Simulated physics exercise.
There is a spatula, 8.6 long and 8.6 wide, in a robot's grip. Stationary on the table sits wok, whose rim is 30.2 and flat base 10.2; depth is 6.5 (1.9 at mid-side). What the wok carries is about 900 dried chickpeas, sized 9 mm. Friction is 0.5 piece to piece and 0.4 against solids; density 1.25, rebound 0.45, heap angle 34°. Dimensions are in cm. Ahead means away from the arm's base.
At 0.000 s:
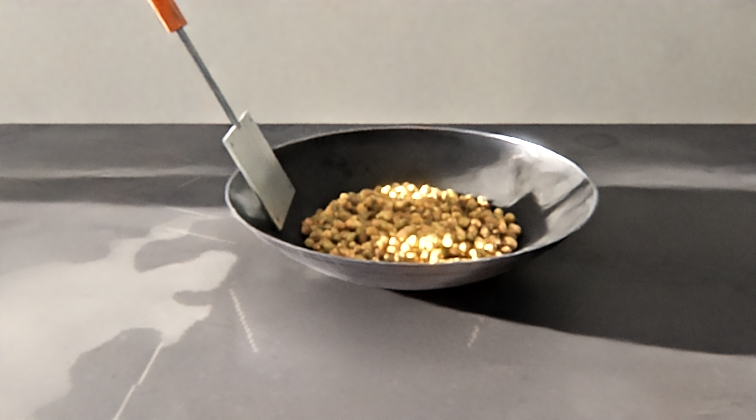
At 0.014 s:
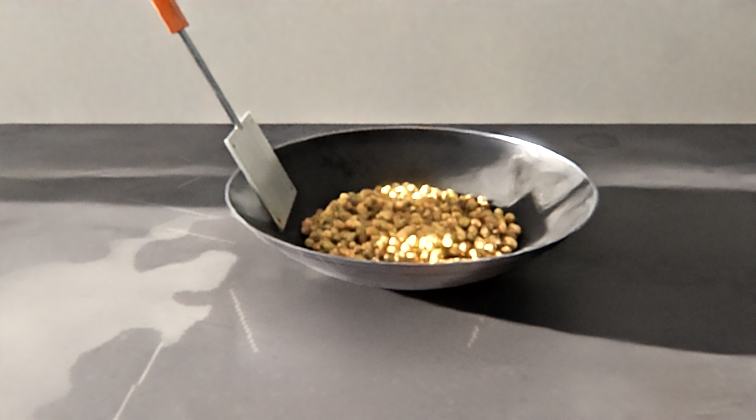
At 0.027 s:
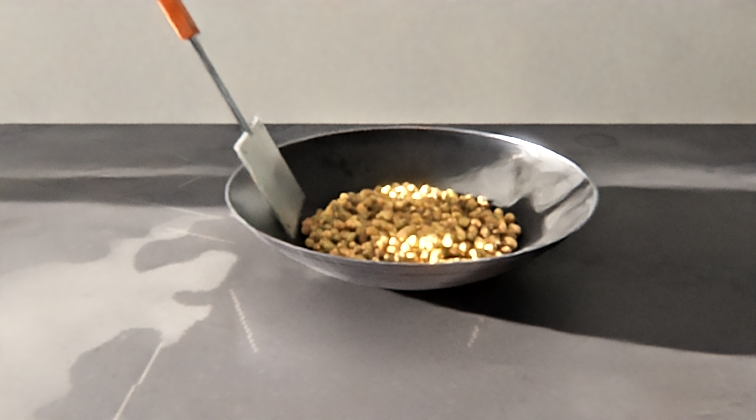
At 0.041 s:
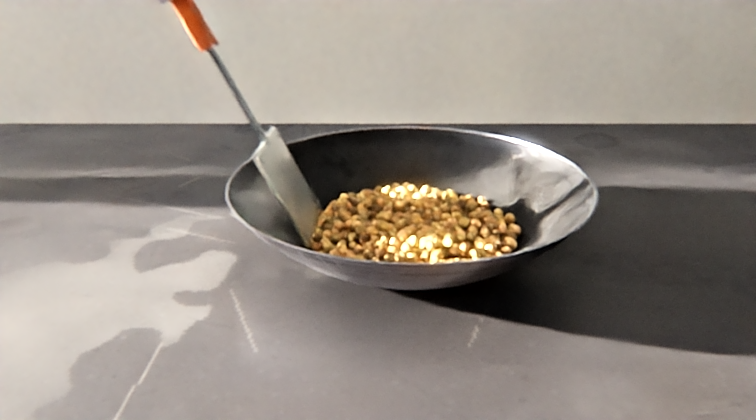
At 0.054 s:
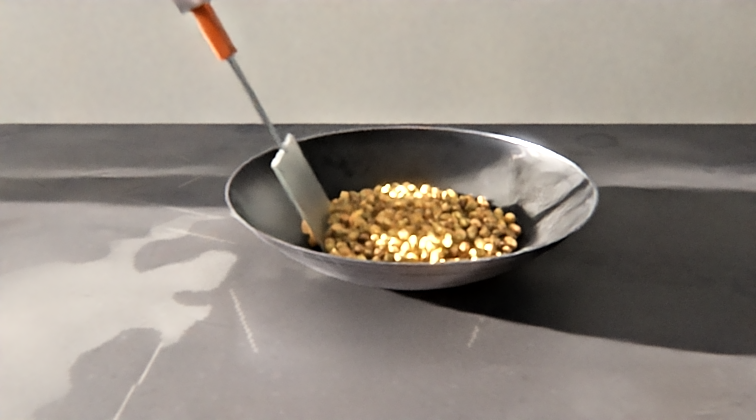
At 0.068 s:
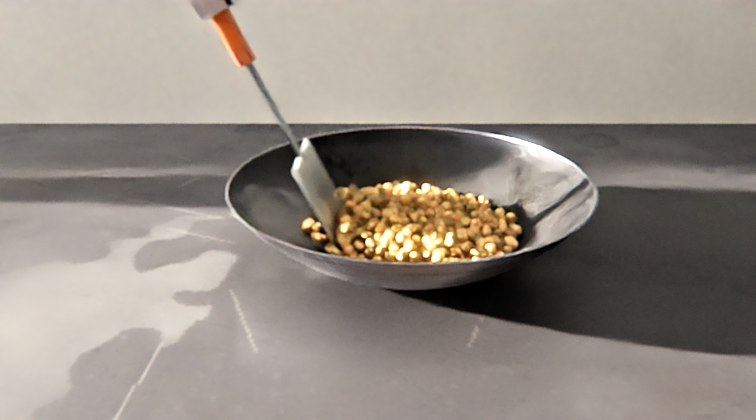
On a grey tabletop, an orange-handled spatula sliding rightward down inside a dark wok and pushing into the heap of golden chickpeas.
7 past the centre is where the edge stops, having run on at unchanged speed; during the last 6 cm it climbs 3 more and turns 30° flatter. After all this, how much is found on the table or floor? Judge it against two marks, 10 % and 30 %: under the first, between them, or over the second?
Between them, so from 10 to 30 %.
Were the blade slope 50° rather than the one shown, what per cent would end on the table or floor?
In that case, around 10 percent would end up on the table or floor.
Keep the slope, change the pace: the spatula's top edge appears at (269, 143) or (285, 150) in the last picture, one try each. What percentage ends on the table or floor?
Near 0 per cent in the first try and near 0 per cent in the second.
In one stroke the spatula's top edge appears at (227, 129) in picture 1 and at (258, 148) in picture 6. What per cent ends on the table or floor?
0 per cent.
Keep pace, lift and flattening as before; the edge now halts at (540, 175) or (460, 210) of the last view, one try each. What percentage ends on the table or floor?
Estimates, in order: 40 % and 0 %.
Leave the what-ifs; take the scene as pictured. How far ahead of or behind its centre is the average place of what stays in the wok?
Some 4.5 cm ahead of the centre.
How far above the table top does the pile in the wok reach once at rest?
About 6.0 cm above the table.
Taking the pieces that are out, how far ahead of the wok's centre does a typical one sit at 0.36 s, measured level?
The distance is about 22 cm.
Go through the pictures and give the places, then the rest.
The spatula top edge at (236, 124), sloping 64°; upper third of the load around (408, 222), from x 305 to 515, top at y 190; 900 in the wok, in the first frame.
The spatula top edge at (238, 125), sloping 64°; upper third of the load around (408, 222), from x 305 to 515, top at y 190, in the second frame.
The spatula top edge at (248, 131), sloping 64°; upper third of the load around (408, 222), from x 305 to 515, top at y 190, in the third frame.
The spatula top edge at (264, 141), sloping 64°; upper third of the load around (408, 222), from x 305 to 515, top at y 190, in the fourth frame.
The spatula top edge at (283, 149), sloping 64°; upper third of the load around (404, 220), from x 305 to 515, top at y 190, in the fifth frame.
The spatula top edge at (300, 155), sloping 64°; upper third of the load around (403, 217), from x 305 to 515, top at y 185; 900 in the wok, in the sixth frame.
After 0.11 s, sloping 64°, highest piece 9 above the table; 900 in the wok.
After 0.14 s, sloping 55°, highest piece 12 above the table; 899 in the wok, 1 on the blade or in flight.
After 0.36 s, sloping 34°, highest piece 8 above the table; 768 in the wok, 66 on the table or floor, 66 on the blade or in flight.
After 1.41 s, sloping 34°, highest piece 6 above the table; 767 in the wok, 133 on the table or floor.
In the end, 767 in the wok, 133 on the table or floor. That is 15 % on the table or floor.
